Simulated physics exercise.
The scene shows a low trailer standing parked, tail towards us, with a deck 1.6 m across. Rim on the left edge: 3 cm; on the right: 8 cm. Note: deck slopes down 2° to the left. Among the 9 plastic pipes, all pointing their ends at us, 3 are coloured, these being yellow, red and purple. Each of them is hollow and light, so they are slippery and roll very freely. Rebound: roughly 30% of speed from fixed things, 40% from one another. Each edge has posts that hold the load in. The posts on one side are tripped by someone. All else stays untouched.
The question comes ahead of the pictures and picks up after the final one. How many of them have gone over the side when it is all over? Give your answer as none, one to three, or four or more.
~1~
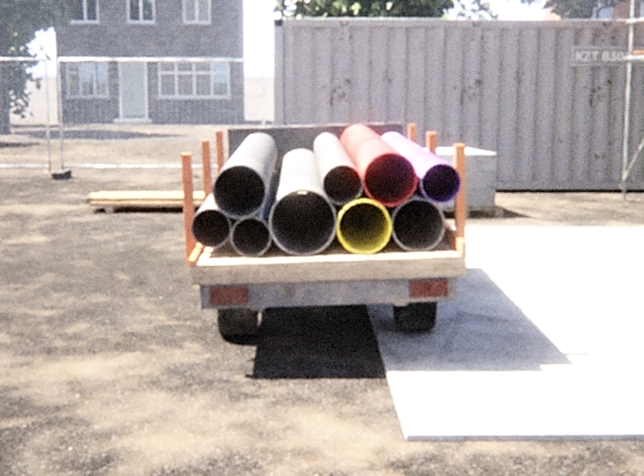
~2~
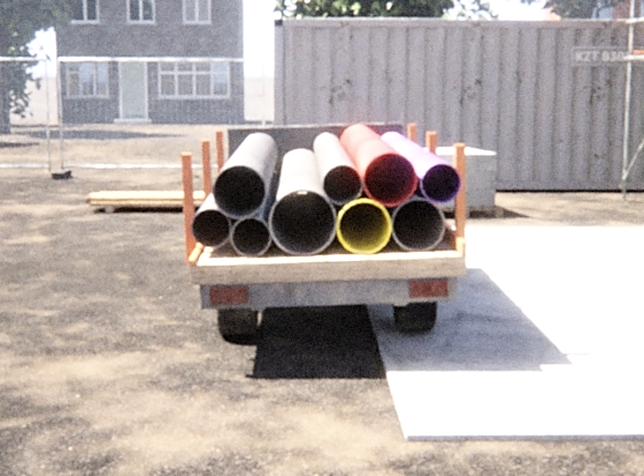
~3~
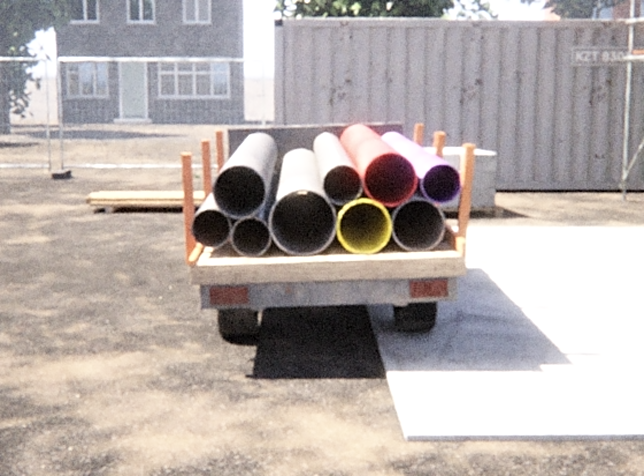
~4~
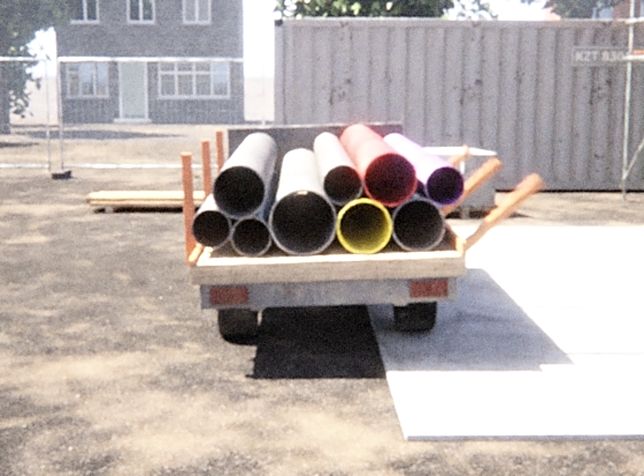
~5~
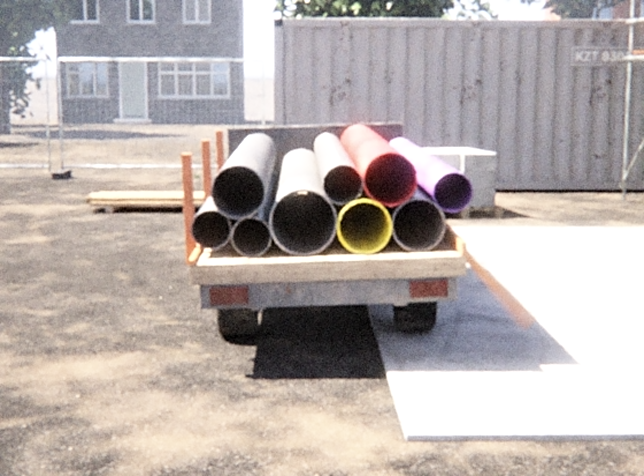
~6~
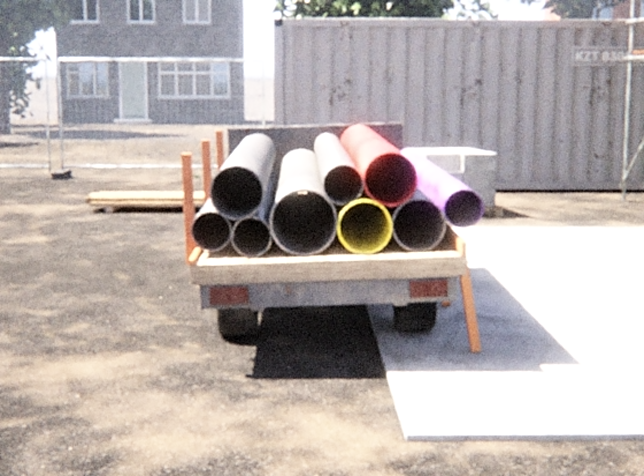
The answer comes to one to three.
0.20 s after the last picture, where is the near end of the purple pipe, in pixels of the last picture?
That would be about (490, 236) in pixels.
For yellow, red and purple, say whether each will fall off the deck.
Yellow is kept back, red is kept back, purple makes it out.
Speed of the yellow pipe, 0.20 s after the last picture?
Speed approx. 0.0 m/s.
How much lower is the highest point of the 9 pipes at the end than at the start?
Some 0 centimetres.
Another 0.2 s on from the last picture, yellow is on the deck, 55 cm from the right edge; red is up on others, 40 cm from the right edge; purple is dropping off the right side; 1 gone from the deck.
Another 0.3 s on from the last picture, purple is dropping off the right side; still the same for yellow, red; 1 gone from the deck.
Another 0.4 s on from the last picture, purple is dropping off the right side; still the same for yellow, red; 1 gone from the deck.
Another 0.5 s on from the last picture, purple is on the ground to the right; still the same for yellow, red; 1 gone from the deck.
In the end (3.0 s after the last picture), yellow is on the deck, 55 cm from the right edge; red is up on others, 40 cm from the right edge; purple is on the ground to the right; 1 gone from the deck.
